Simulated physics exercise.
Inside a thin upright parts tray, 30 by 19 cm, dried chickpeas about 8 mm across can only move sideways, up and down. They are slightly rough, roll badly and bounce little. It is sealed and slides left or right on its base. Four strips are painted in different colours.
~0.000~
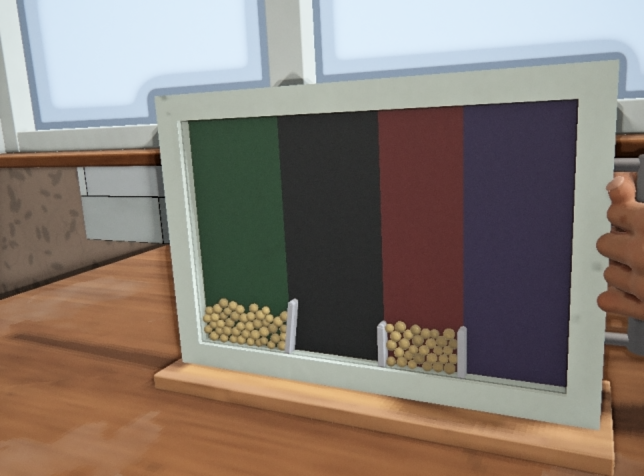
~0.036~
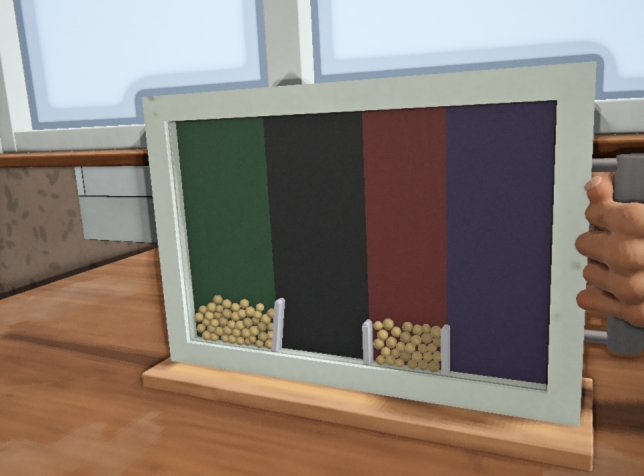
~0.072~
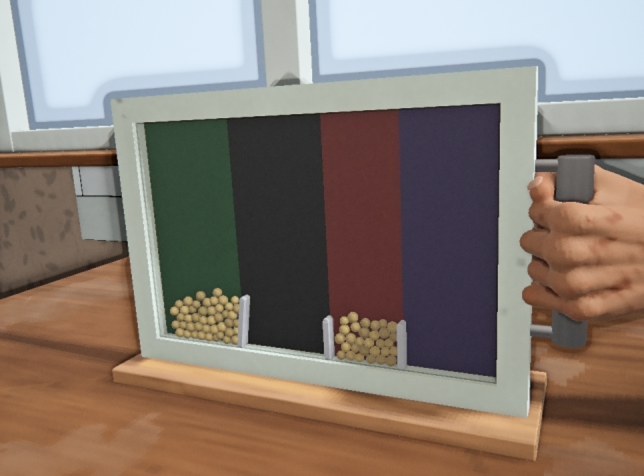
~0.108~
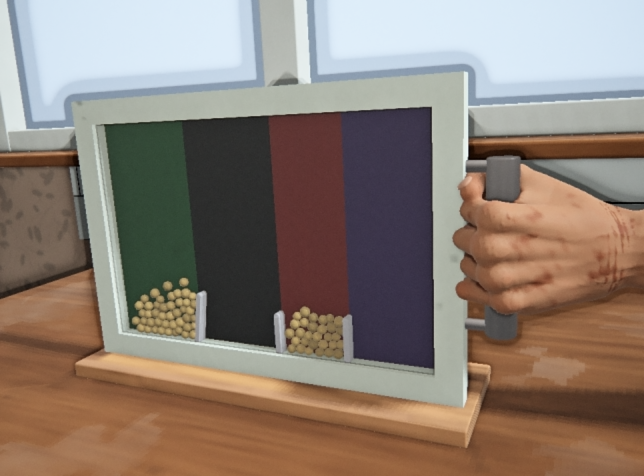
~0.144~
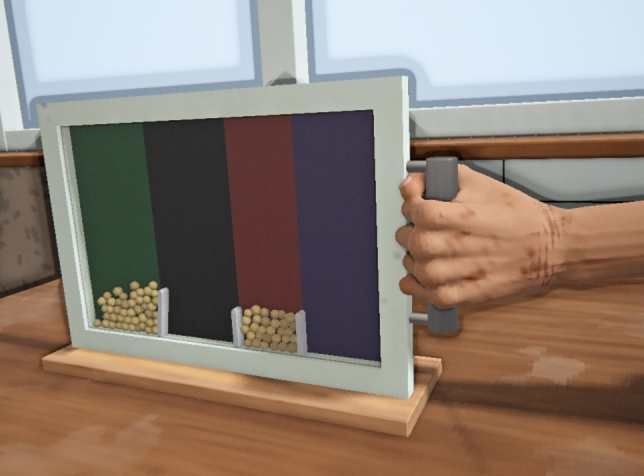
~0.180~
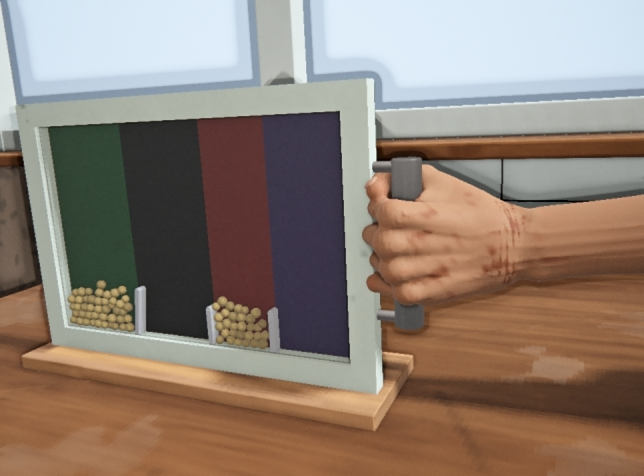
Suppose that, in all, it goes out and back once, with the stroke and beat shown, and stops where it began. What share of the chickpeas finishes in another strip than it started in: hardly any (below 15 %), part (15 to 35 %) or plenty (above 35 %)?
Share that moves: Hardly any.
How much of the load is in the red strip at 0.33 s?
Some 35 per cent.
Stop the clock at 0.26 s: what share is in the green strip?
Some 60 per cent.
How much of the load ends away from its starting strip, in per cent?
Roughly 10 per cent.
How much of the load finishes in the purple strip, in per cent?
About 0 per cent.
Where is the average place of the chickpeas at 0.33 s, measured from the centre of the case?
About 6 cm left and 8 cm below.
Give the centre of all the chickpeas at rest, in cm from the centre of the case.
Some 4 cm left and 8 cm below.
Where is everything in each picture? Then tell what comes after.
The first frame shows at its start; about 80 chickpeas; load centre (309, 334); top chickpea (223, 303); red (420, 140), purple (518, 137), green (233, 146), black (327, 143).
In the second frame, 1 cm to the left; load centre (299, 332); top chickpea (218, 300).
In the third frame, 5 cm to the left; load centre (267, 327); top chickpea (217, 293); wall ends (401, 325), (328, 320), (245, 299).
In the fourth frame, 9 cm to the left; load centre (223, 322); top chickpea (184, 282).
In the fifth frame, 13 cm to the left; load centre (183, 318); top chickpea (153, 286).
In the sixth frame, 16 cm to the left; load centre (152, 315); top chickpea (101, 285); red (231, 145), purple (305, 143), green (85, 149), black (159, 147).
After 0.26 s, it is 13 cm to the left; the chickpeas' middle is 6 cm left of and 7 cm below the centre; red 35 %, green 60 %, black 5 %; 5 % have changed strip.
After 0.33 s, it is 4 cm to the left; the chickpeas' middle is 6 cm left of and 8 cm below the centre; red 35 %, green 60 %, black 5 %; 5 % have changed strip.
After 0.40 s, it is at its start; the chickpeas' middle is 4 cm left of and 8 cm below the centre; red 35 %, green 60 %, black 5 %; 5 % have changed strip.
At rest by 1.1 s, it is at its start; red 30 %, purple 0 %, green 60 %, black 10 %; 10 % have changed strip.
